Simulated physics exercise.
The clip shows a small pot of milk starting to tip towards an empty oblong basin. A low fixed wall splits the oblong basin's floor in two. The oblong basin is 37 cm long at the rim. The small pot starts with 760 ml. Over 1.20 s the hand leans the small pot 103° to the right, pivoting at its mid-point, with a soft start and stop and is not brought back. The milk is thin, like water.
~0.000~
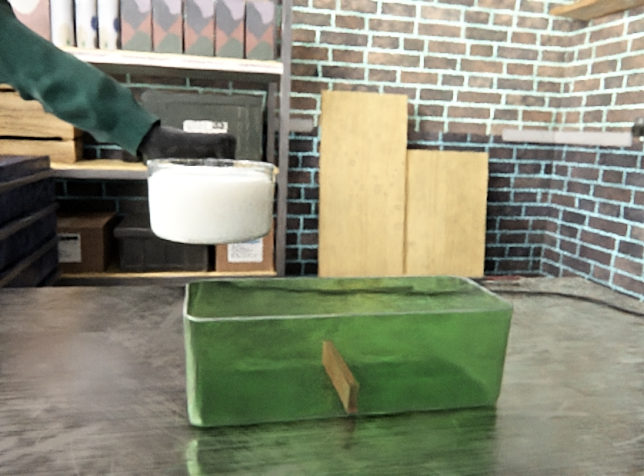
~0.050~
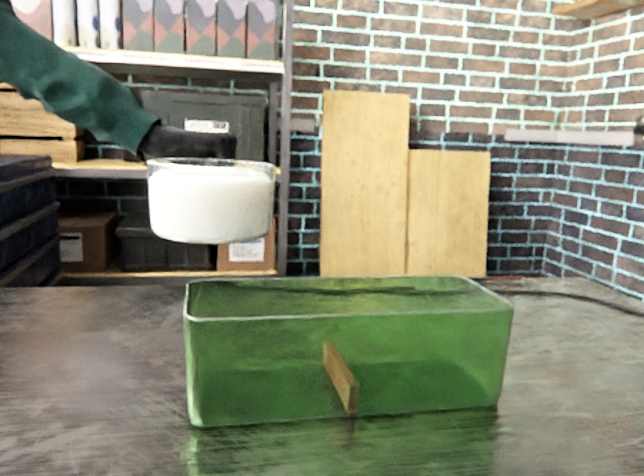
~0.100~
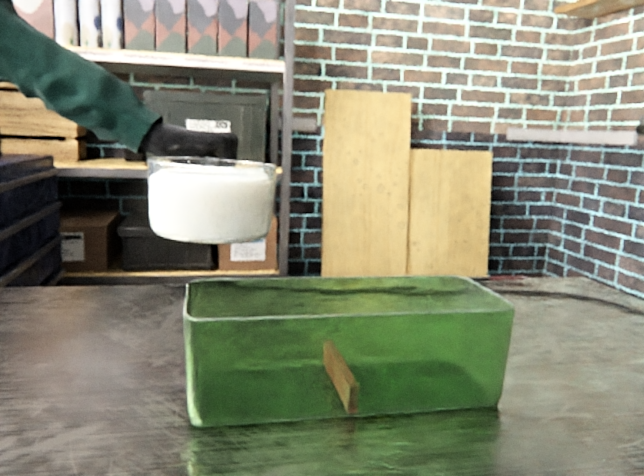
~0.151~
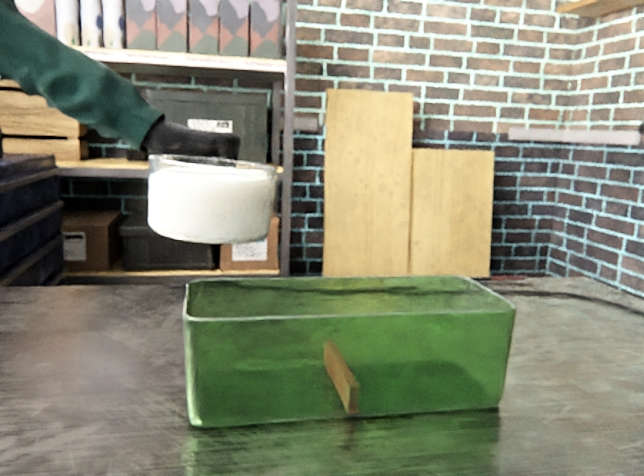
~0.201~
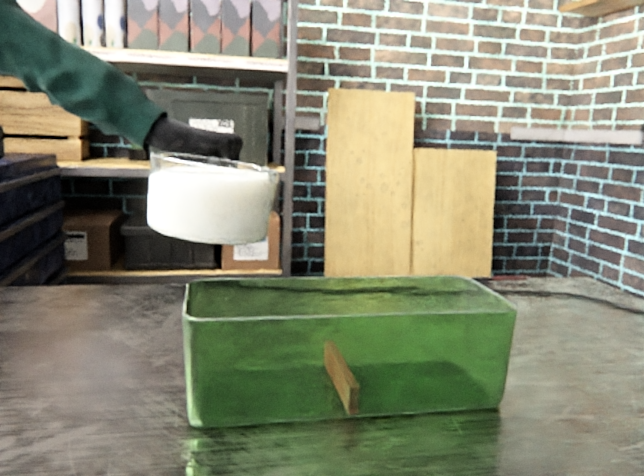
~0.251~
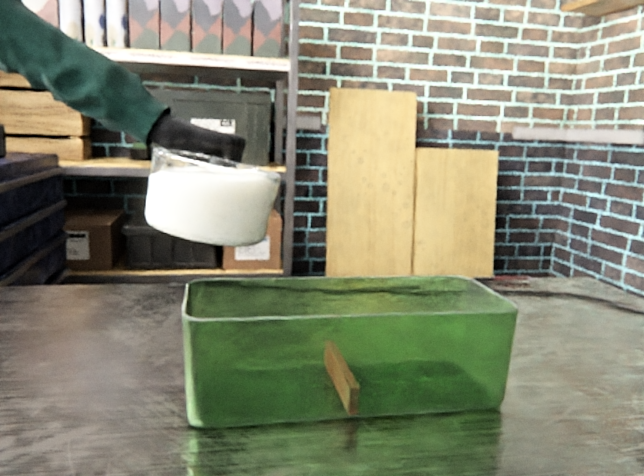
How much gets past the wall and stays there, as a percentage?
Roughly 34 per cent is past the wall.
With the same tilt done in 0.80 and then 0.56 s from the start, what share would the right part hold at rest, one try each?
First 25, then 25 per cent.
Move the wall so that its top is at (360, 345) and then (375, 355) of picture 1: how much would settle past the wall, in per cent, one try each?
First 0, then 10 per cent.
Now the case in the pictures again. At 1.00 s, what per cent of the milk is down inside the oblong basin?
Near 80 in a hundred.
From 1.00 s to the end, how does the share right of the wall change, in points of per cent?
It goes up by about 2.
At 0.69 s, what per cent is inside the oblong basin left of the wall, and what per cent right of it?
Some 12 per cent left and 2 right.
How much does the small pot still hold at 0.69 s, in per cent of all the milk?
About 60 per cent.
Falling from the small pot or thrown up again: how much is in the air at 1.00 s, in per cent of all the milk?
About 8 per cent.
By 0.69 s the tilt is 63° and 61 per cent is still to pour, 12 is left of the wall and 2 right of it.
By 1.00 s the tilt is 96° and 13 per cent is still to pour, 48 is left of the wall and 31 right of it.
By 1.34 s the tilt is 103° and 1 per cent is still to pour, 65 is left of the wall and 33 right of it.
By 1.70 s the tilt is 103° and 0 per cent is still to pour, 66 is left of the wall and 34 right of it.
At rest 66 per cent lies left of the wall, 34 right of it and 1 outside.
